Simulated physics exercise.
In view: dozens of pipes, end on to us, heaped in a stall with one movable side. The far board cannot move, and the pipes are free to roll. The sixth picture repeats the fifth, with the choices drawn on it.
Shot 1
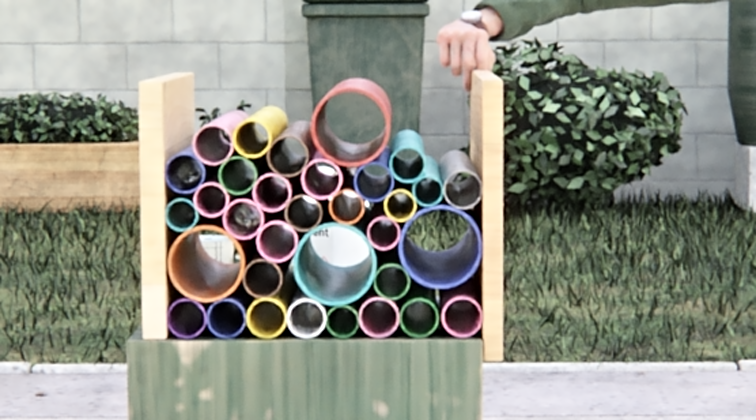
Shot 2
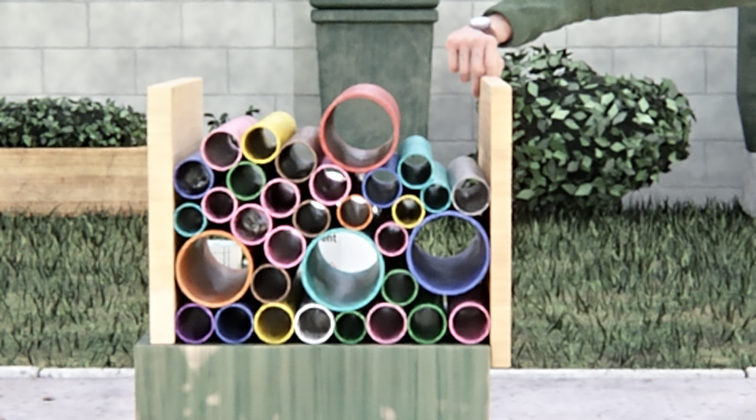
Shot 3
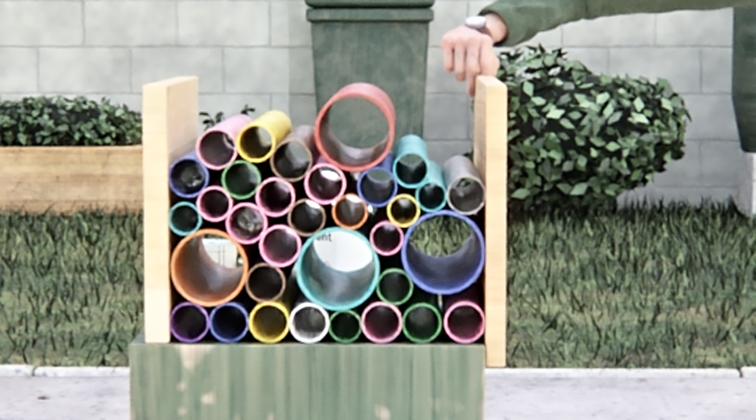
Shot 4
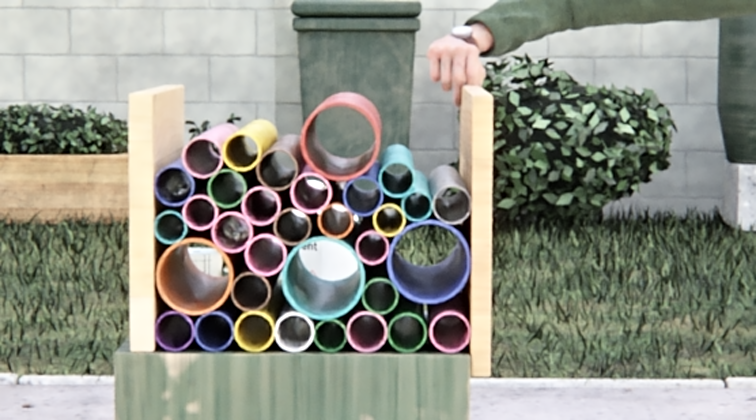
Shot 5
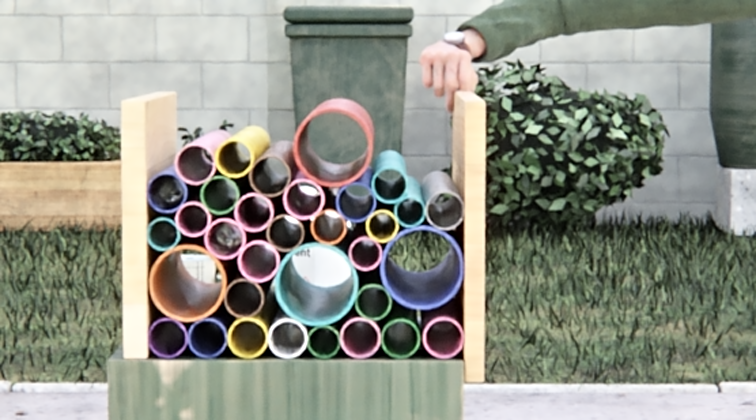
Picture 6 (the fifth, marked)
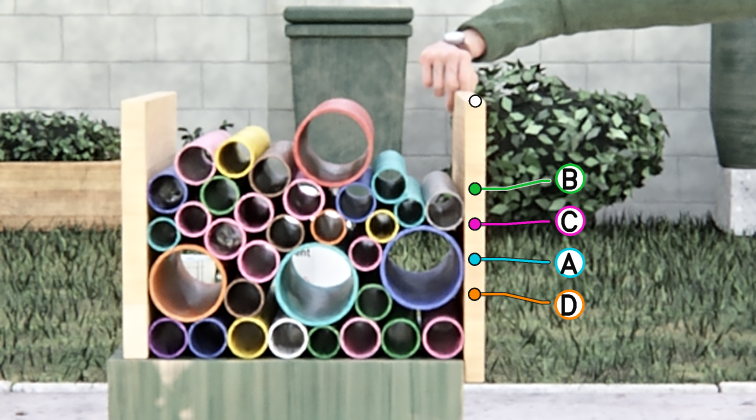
Outdoors, a stall on a green base is seen from the front at close range, with grass, clipped bushes, a pale block wall and a dark green bin behind. Colourful pipes lie heaped end-on between two wooden boards, a red one on top and larger orange, turquoise and blue ones below. A hand stays by the right board while the view shifts slightly back and forth and the heap keeps its arrangement.
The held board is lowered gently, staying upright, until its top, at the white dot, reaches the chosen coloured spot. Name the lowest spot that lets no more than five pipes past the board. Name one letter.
The last mark within the limit is D.
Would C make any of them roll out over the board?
No.
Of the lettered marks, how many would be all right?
Four of them.
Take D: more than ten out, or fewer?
Fewer than ten.
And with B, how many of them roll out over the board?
It comes to none.
On the copy, A at (475, 259); B at (475, 189); C at (475, 224); D at (475, 294); the white dot at (476, 101).
On D. First, top of the board (465, 184).
Then, top of the board (464, 279).
Finally, top of the board (464, 293), one out over the board.
By contrast, A none out over the board; B none out over the board; C none out over the board.
